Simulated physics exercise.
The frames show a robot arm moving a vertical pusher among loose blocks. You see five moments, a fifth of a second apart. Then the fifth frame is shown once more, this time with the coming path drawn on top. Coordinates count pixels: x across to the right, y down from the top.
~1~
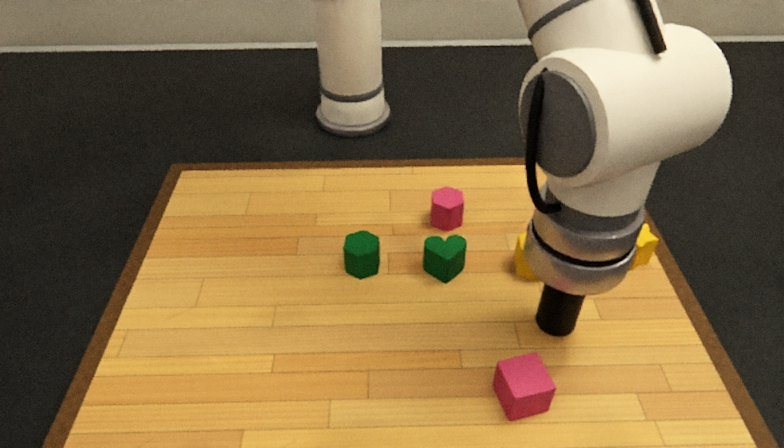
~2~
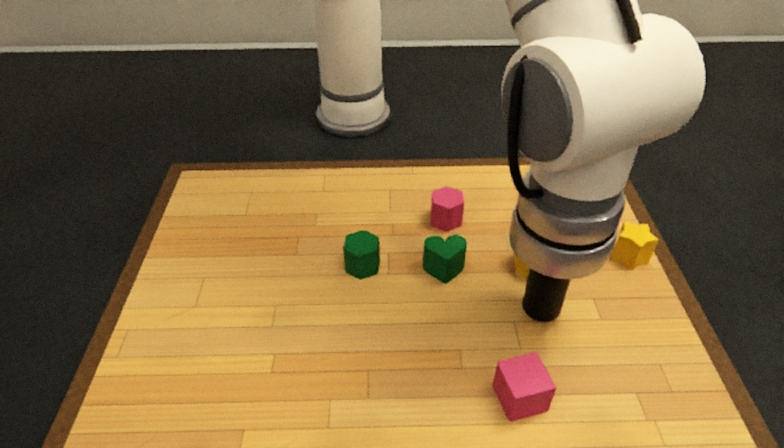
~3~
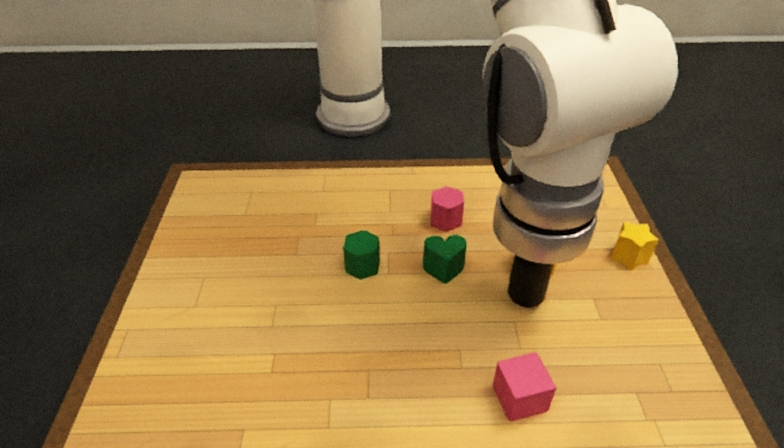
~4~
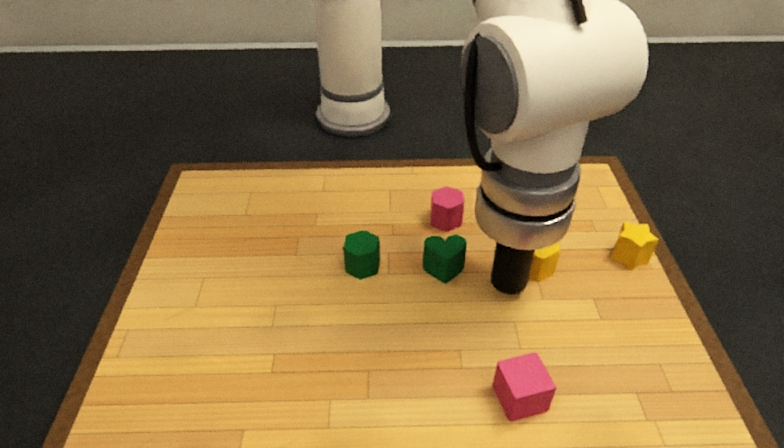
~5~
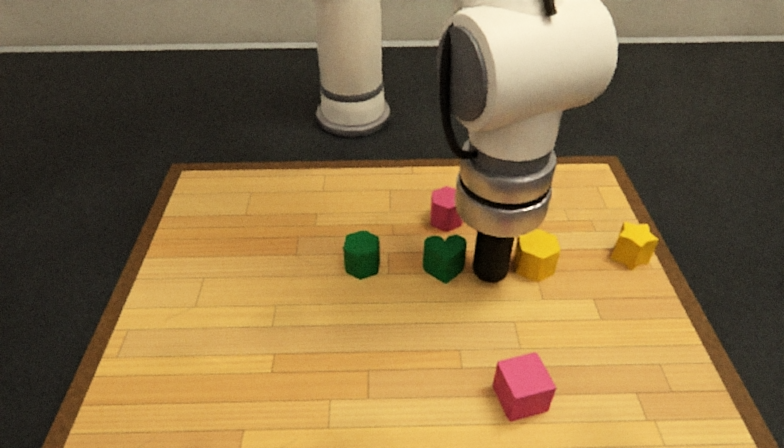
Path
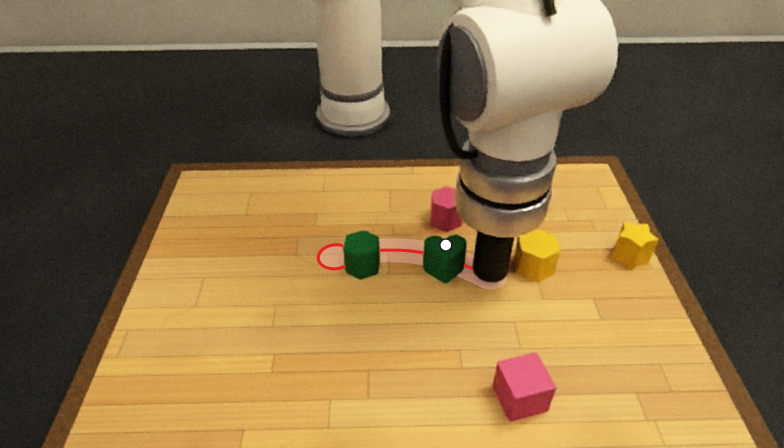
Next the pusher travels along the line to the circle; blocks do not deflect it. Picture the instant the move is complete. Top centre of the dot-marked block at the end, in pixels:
I'd expect the centre of its top face to be at (382, 251).
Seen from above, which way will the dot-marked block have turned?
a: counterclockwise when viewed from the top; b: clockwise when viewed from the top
Choice a: Counterclockwise when viewed from the top.
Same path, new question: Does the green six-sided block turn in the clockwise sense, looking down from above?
No, I don't think so.
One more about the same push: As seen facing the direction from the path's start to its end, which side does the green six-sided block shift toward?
Off to the left side.
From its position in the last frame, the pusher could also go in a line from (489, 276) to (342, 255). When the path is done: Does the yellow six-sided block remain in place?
The answer is yes.
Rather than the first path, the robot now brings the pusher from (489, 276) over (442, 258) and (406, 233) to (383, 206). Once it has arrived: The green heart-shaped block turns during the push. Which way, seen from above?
It goes anticlockwise.
Path on the board, from (489, 276) through (440, 257) and (388, 250) to (335, 257); the dot is on the green heart-shaped block.
What follows on the original path. One third of the way, pusher at (439, 250); green heart-shaped block at (411, 243), turned 65° anticlockwise.
Two thirds of the way, pusher at (387, 244); green six-sided block at (344, 248), turned 20° clockwise; green heart-shaped block at (383, 250), turned 115° anticlockwise.
At the end, pusher at (335, 250); green six-sided block at (327, 258), turned 20° anticlockwise; green heart-shaped block at (382, 251), turned 125° anticlockwise; yellow six-sided block in place.
